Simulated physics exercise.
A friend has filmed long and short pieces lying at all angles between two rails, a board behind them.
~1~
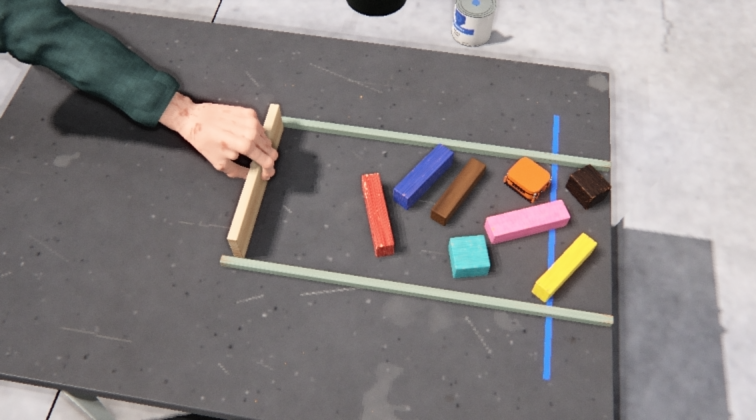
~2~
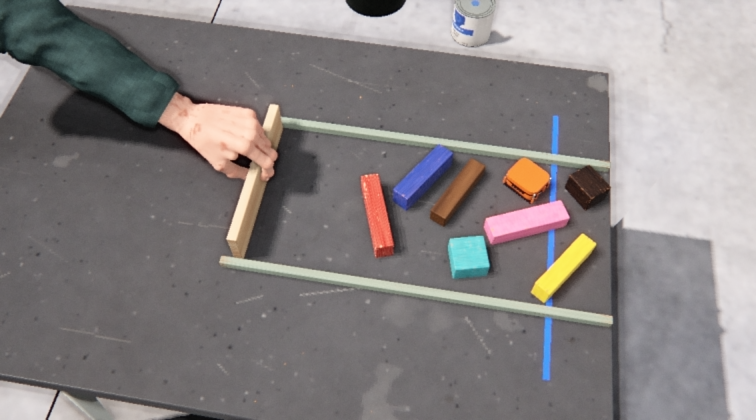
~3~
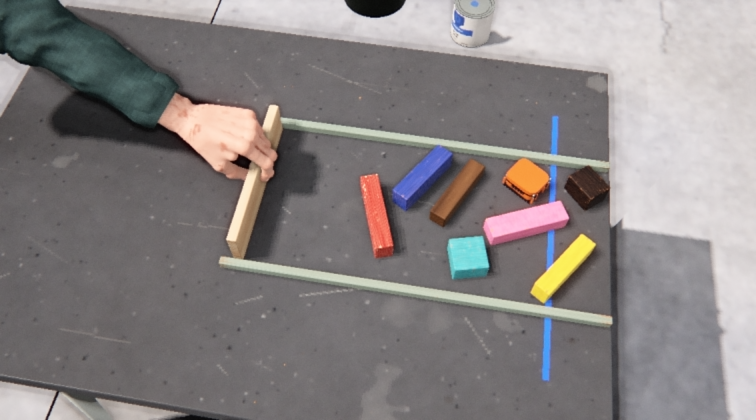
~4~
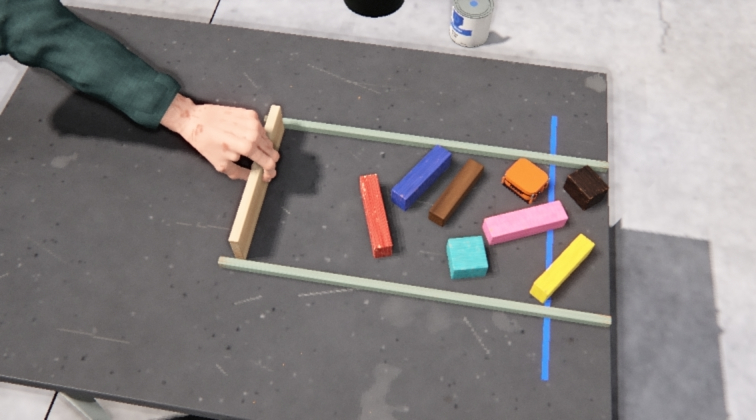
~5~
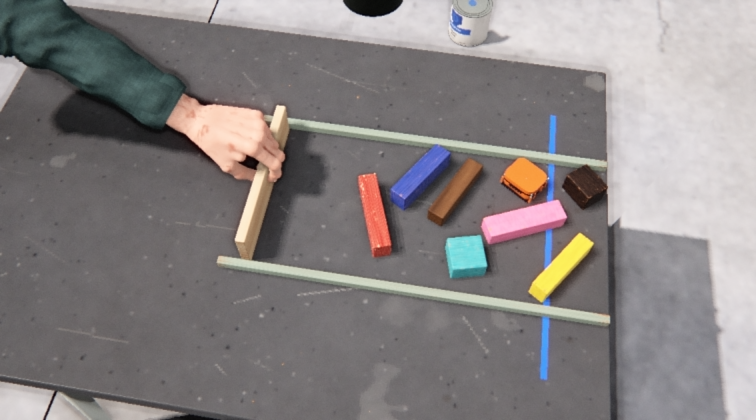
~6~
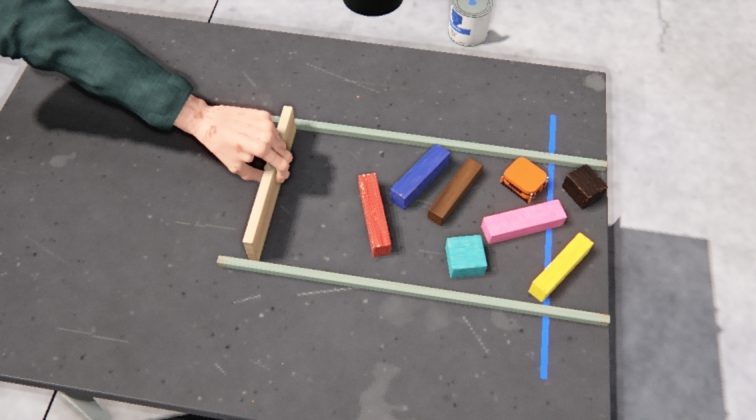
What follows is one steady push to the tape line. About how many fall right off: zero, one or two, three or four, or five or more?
In the end the number that fall off is three or four.
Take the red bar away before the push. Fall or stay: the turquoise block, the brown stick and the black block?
The turquoise block does not fall; the brown stick holds on; the black block is lost.
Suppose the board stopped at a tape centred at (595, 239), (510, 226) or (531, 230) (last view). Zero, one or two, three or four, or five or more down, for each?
In that order: At least five; just one or two; either one or two.
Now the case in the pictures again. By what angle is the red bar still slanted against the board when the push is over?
Roughly 0° out of line.
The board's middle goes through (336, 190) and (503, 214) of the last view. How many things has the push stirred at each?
By then 0, and 8.
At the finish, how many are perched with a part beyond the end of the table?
It comes to 2.
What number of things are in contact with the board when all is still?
2 of them.
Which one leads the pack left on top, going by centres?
The yellow bar.
Soon after, none off yet; black block at rest near (585, 187); yellow bar at rest near (561, 267); pink bar at rest near (524, 222).
After that, none off yet; black block at rest near (585, 187); yellow bar at rest near (561, 267); pink bar moving near (533, 222).
And then, none off yet; black block displaced about its own width near (614, 187); yellow bar displaced a little near (580, 273); pink bar displaced about its own width near (614, 220).
In the end, the number that fall off is three or four; gone, orange case, pink bar and black block.
